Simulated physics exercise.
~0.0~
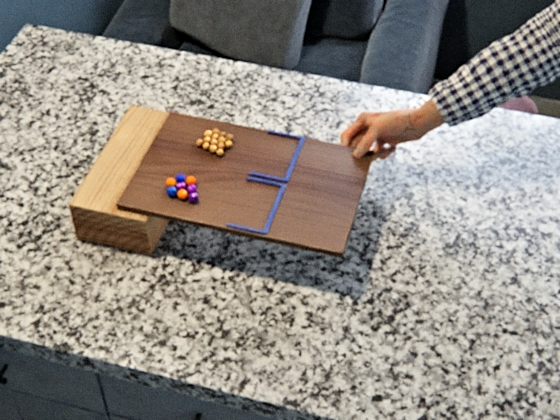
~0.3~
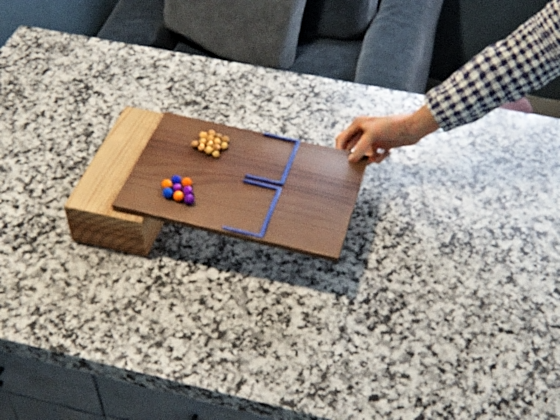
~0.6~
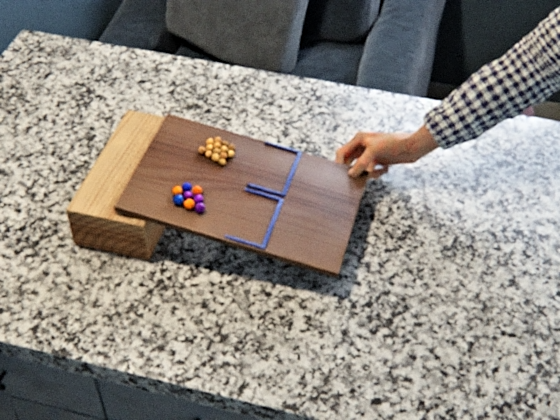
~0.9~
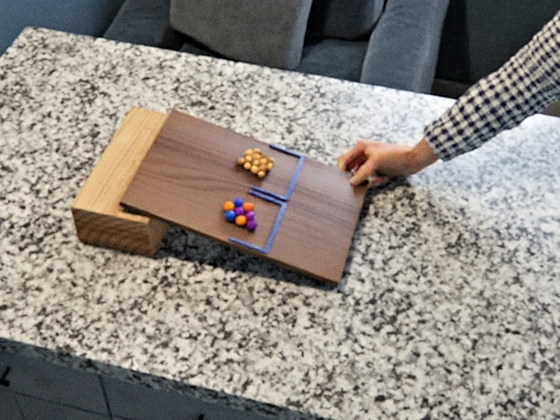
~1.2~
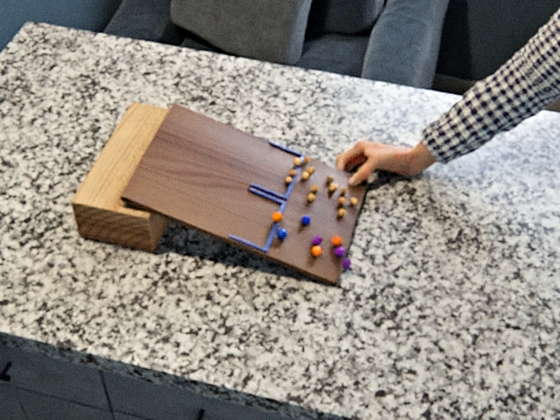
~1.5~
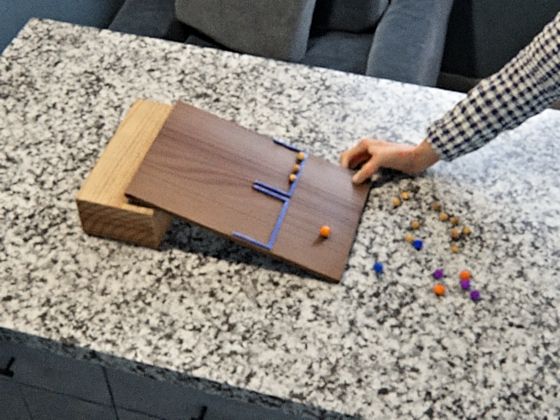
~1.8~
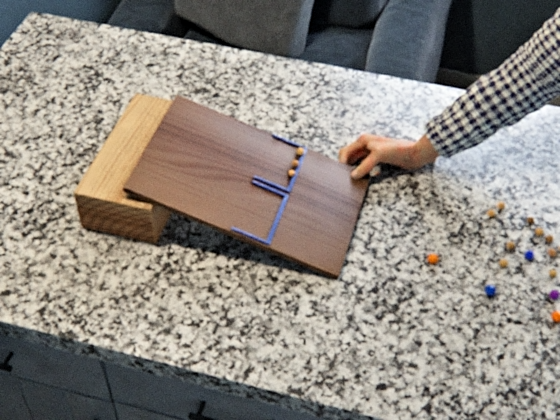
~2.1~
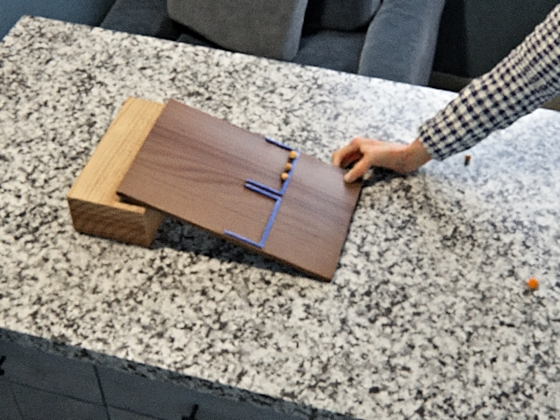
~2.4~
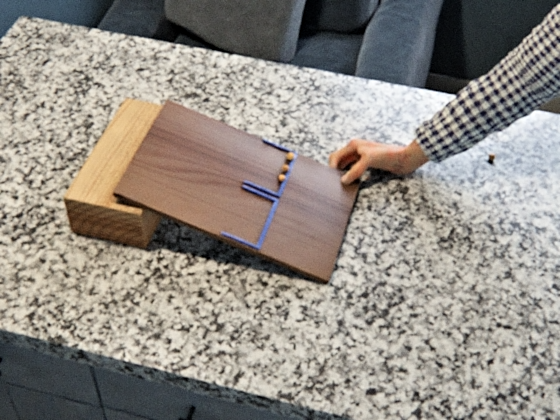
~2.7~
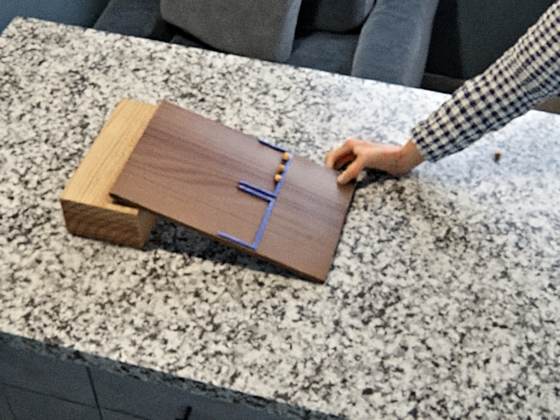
A hand tilts a wooden board and beads roll off, leaving a few at a bar.
